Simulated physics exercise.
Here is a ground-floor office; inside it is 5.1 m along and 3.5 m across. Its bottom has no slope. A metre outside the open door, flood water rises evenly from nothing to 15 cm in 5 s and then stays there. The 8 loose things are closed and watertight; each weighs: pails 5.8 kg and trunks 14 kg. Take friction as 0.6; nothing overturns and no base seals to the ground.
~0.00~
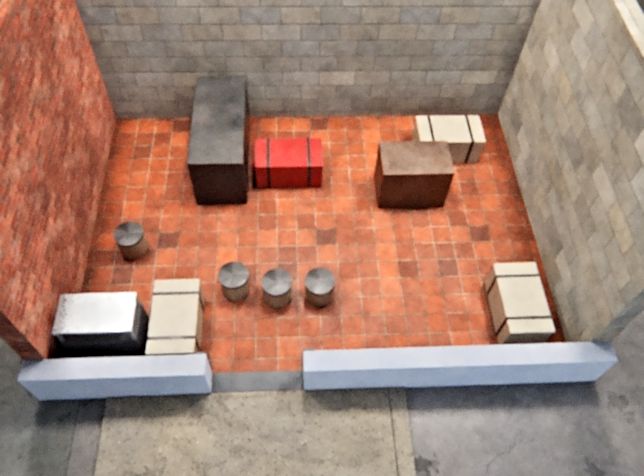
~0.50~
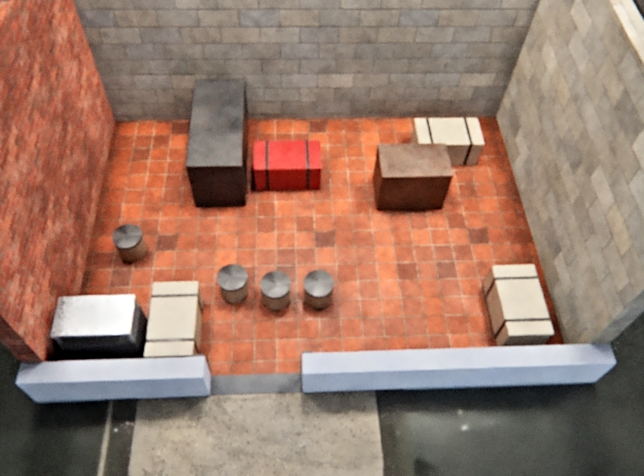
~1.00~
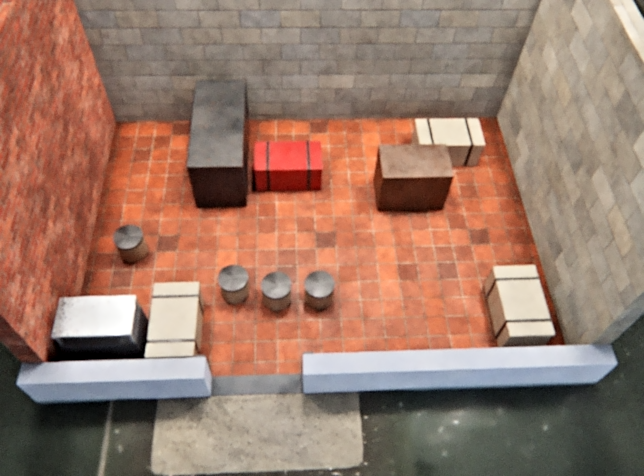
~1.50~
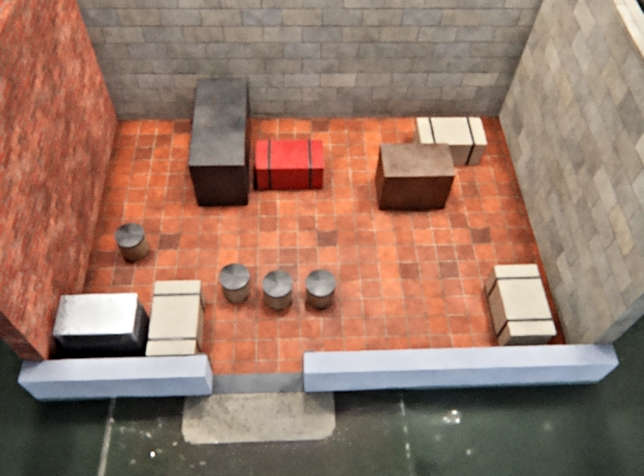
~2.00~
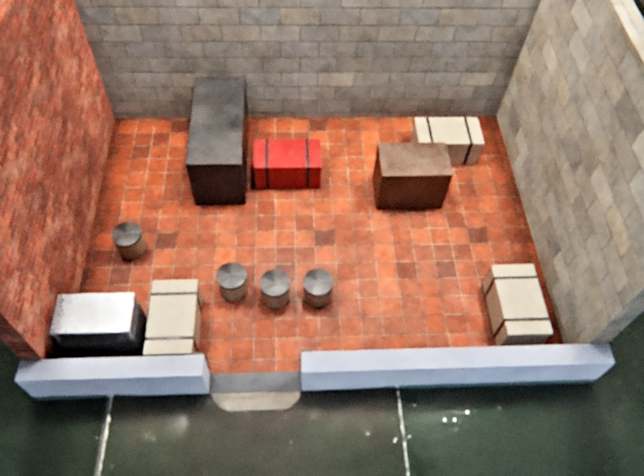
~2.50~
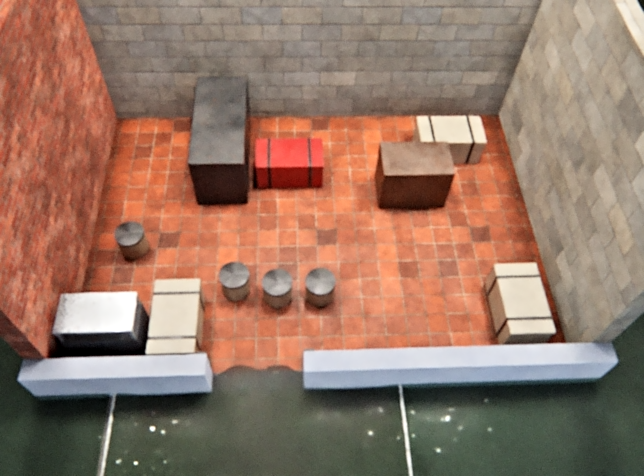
Dark green water spreads over the grey paving outside a roofless, red-tiled room seen from high in front, shrinking a pale path towards the doorway gap and finally covering the sill to the tiles' edge. A dark block and red trunk stand at back left, a brown box and cream trunk at back right, and grey pails left of centre. Nothing indoors shifts, and the view barely jitters.
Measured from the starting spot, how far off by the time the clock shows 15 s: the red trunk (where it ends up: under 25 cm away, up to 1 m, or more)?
Red trunk ends far away.
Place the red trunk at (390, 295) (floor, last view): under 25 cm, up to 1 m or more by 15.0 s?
It barely shifts.
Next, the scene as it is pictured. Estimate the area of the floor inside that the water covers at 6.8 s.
Roughly 8.5 m2.
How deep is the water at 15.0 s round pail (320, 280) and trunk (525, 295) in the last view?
About 4 and 4 cm.
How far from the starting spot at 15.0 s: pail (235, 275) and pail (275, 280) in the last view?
In that order: 250 cm, 100 cm.
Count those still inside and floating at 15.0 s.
I count 5.
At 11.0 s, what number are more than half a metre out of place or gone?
3 of them.
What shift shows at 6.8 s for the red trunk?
About 0 cm.
After 3.5 s the red trunk is near (289, 152), 0.0 m from its start, aground; 0 afloat.
After 6.8 s the red trunk is near (289, 152), 0.0 m from its start, aground; 0 afloat.
After 11.0 s the red trunk is near (357, 113), 1.1 m from its start, afloat; 2 afloat.
After 15.0 s the red trunk is near (437, 104), 2.0 m from its start, afloat; 5 afloat.
